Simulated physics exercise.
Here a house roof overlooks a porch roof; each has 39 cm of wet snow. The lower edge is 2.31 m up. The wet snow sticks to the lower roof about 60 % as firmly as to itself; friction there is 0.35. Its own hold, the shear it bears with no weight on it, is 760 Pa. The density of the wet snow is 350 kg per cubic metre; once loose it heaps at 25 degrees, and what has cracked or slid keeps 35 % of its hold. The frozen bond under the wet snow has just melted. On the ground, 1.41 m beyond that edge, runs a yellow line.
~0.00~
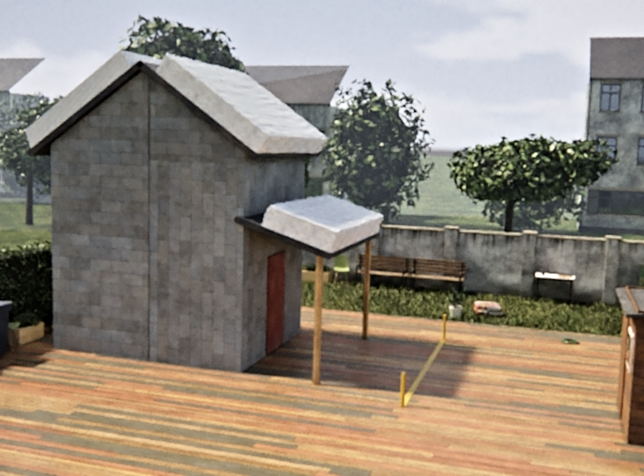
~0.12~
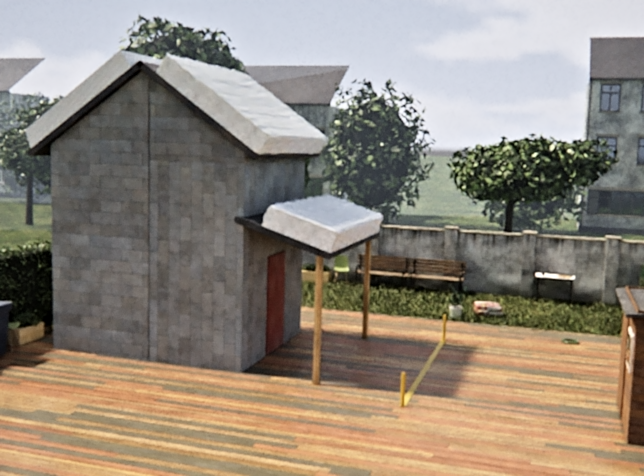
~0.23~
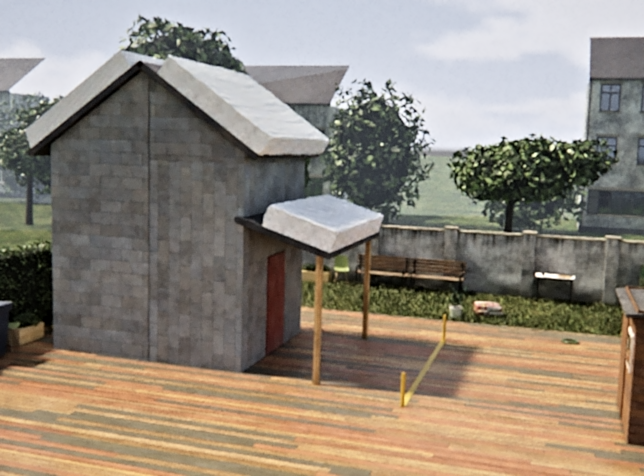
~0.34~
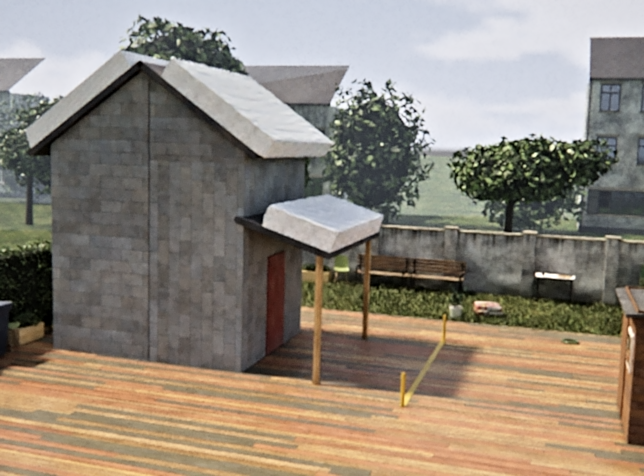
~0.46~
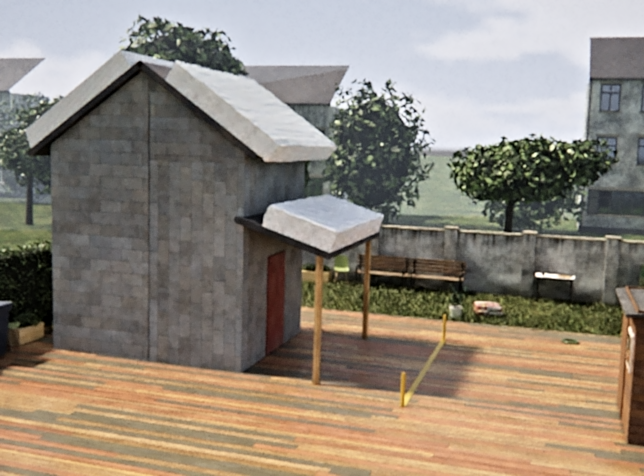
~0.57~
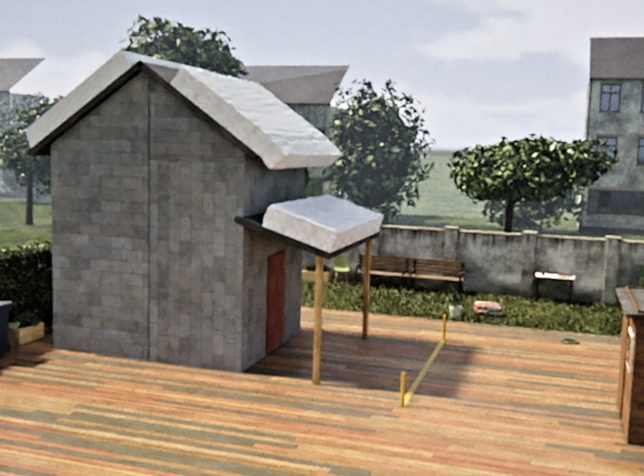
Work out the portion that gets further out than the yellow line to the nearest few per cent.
About 48 %.
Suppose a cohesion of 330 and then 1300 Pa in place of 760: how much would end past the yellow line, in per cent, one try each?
In that order: 50 %, 30 %.
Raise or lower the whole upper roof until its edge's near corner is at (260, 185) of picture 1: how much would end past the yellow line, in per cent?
It would be near 30 %.
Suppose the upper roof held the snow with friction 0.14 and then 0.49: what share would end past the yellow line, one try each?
In turn about 55 %, 40 %.
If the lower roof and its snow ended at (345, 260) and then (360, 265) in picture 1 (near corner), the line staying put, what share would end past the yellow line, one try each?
In that order: 50 %, 45 %.
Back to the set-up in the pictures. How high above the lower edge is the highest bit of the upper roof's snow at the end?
Roughly 0.8 m.
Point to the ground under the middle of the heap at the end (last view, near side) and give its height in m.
Near (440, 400), some 0.4 m high.
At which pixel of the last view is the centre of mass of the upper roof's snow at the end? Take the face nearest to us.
Around (446, 375).
After 1.11 s, none is below the lower edge and 0 % is past the line.
After 1.74 s, 20 % is below the lower edge and 0 % is past the line.
After 2.37 s, 74 % is below the lower edge and 38 % is past the line.
After 3.00 s, 75 % is below the lower edge and 48 % is past the line.
After 3.30 s, at the end, 75 % is below the lower edge and 48 % is past the line.
